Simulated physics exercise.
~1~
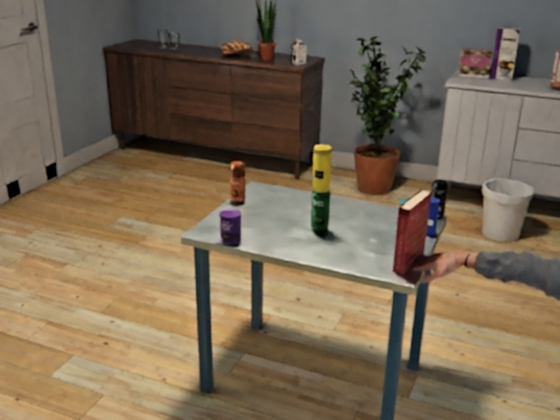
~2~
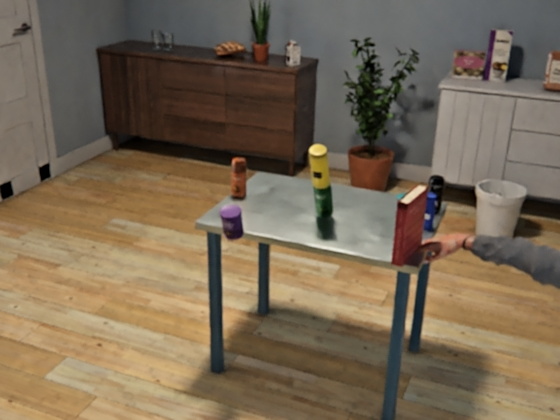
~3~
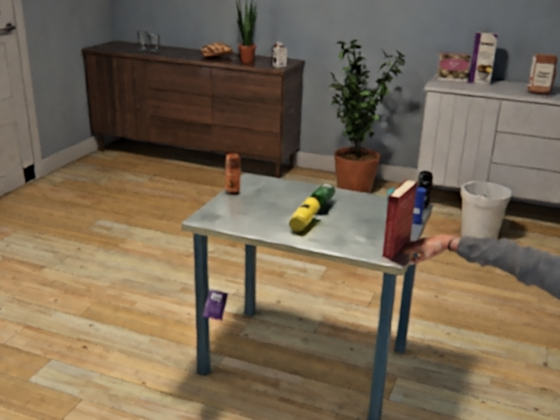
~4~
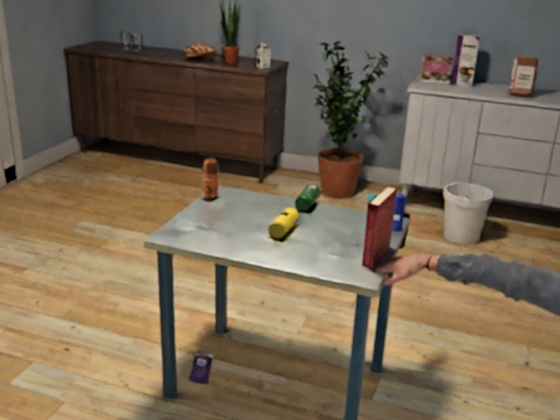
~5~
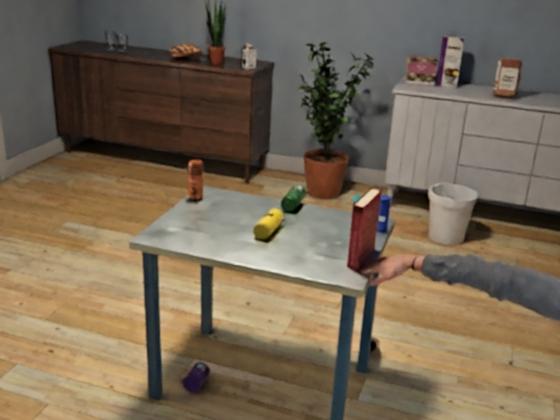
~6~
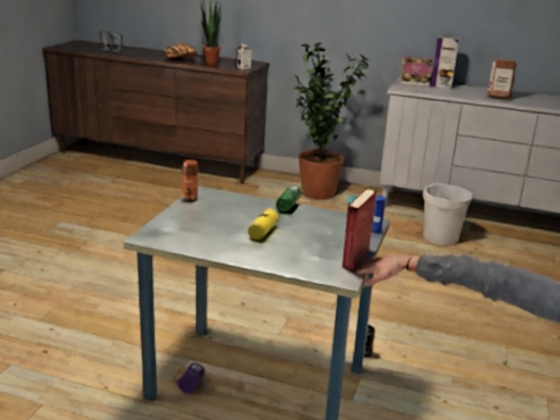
A yellow jar stacked on a green can toppled as a hand at the right jolted the table, leaving both on their sides on top, while a purple tin and a black can ended up on the floor and the red book stayed standing.
